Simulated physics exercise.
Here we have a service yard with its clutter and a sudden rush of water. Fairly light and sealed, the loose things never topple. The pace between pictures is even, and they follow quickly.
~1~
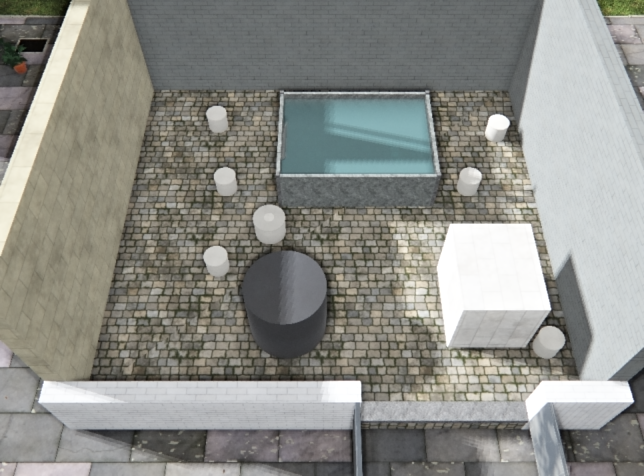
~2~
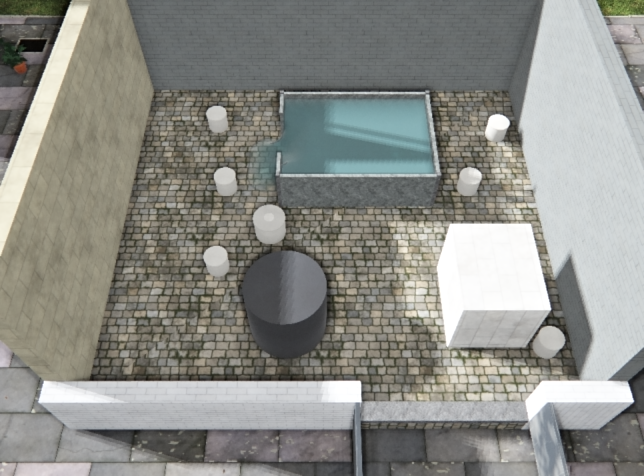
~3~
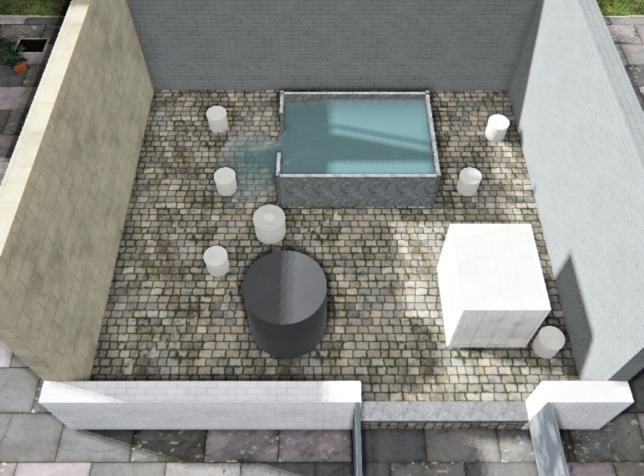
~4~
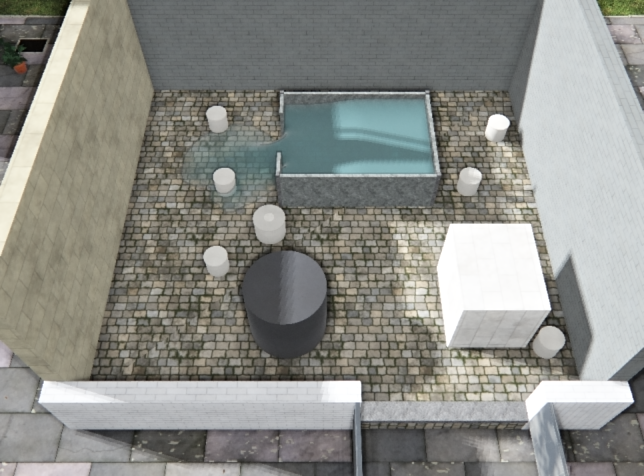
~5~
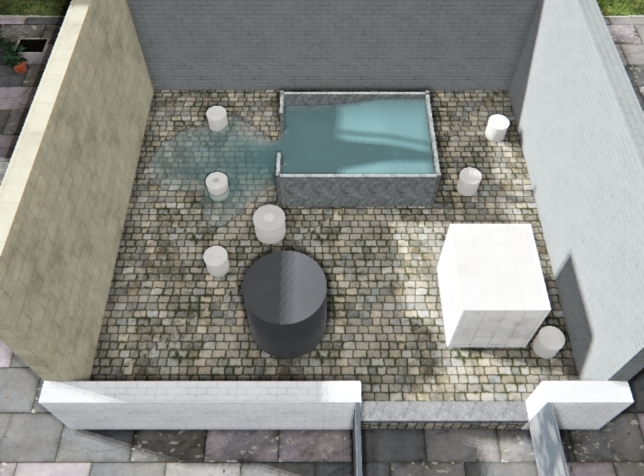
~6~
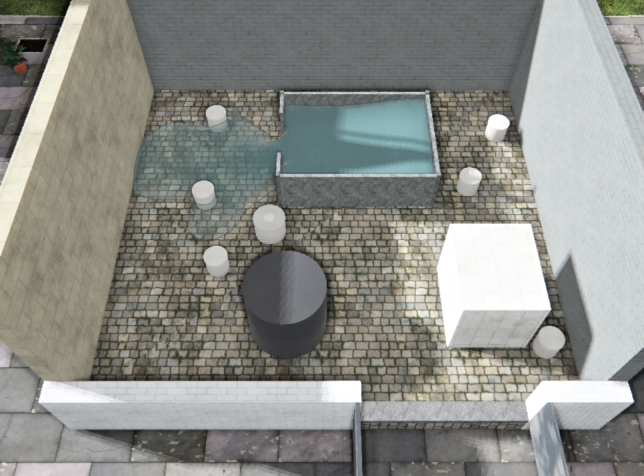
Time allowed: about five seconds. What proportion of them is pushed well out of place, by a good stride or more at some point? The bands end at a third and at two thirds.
That share does not reach a third.
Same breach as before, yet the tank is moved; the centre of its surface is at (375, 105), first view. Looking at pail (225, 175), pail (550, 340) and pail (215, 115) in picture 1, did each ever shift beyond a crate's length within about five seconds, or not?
Far enough, Not far, Far enough.
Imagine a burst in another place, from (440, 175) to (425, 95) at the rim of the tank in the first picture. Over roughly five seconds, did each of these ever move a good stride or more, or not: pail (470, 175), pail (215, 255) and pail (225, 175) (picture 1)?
Each in turn, ends up that far off, never travels that far, never travels that far.
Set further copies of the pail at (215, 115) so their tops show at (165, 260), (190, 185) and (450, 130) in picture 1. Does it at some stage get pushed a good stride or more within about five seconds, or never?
In order: Shoved clear, shoved clear, then hardly budges.
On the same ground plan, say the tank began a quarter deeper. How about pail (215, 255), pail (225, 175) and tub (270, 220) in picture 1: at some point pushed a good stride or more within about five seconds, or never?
One after the other: Never so far, shifted that much, not that far.
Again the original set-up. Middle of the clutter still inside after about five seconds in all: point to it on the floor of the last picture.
Their average sits at about pixel (378, 227).
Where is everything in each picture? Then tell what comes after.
A pail at (225, 176) rests on the ground; a pail at (216, 113) rests on the ground; 0 of 7 have shifted, in the first frame.
A pail at (225, 176) rests on the ground; a pail at (216, 113) rests on the ground; 0 of 7 have shifted, in the second frame.
A pail at (225, 176), on the bottom; a pail at (216, 113) rests on the ground; 0 of 7 have shifted, in the third frame.
A pail at (224, 176), on the bottom; a pail at (216, 113), on the bottom; 0 of 7 have shifted, in the fourth frame.
A pail at (217, 181) rests on the ground, close to its start; a pail at (216, 113) rests on the ground; 1 of 7 have shifted, in the fifth frame.
A pail at (203, 189) rests on the ground, a stride from its start; a pail at (216, 112), on the bottom; 1 of 7 have shifted, in the sixth frame.
A moment on, 1 of 7 are well off their spots; 0 afloat.
Next, 2 of 7 are well off their spots; 1 afloat.
Later, 1 of 7 are well off their spots; 2 afloat.
In the end, 2 of 7 are well off their spots, and 2 have been at some point; 0 afloat.
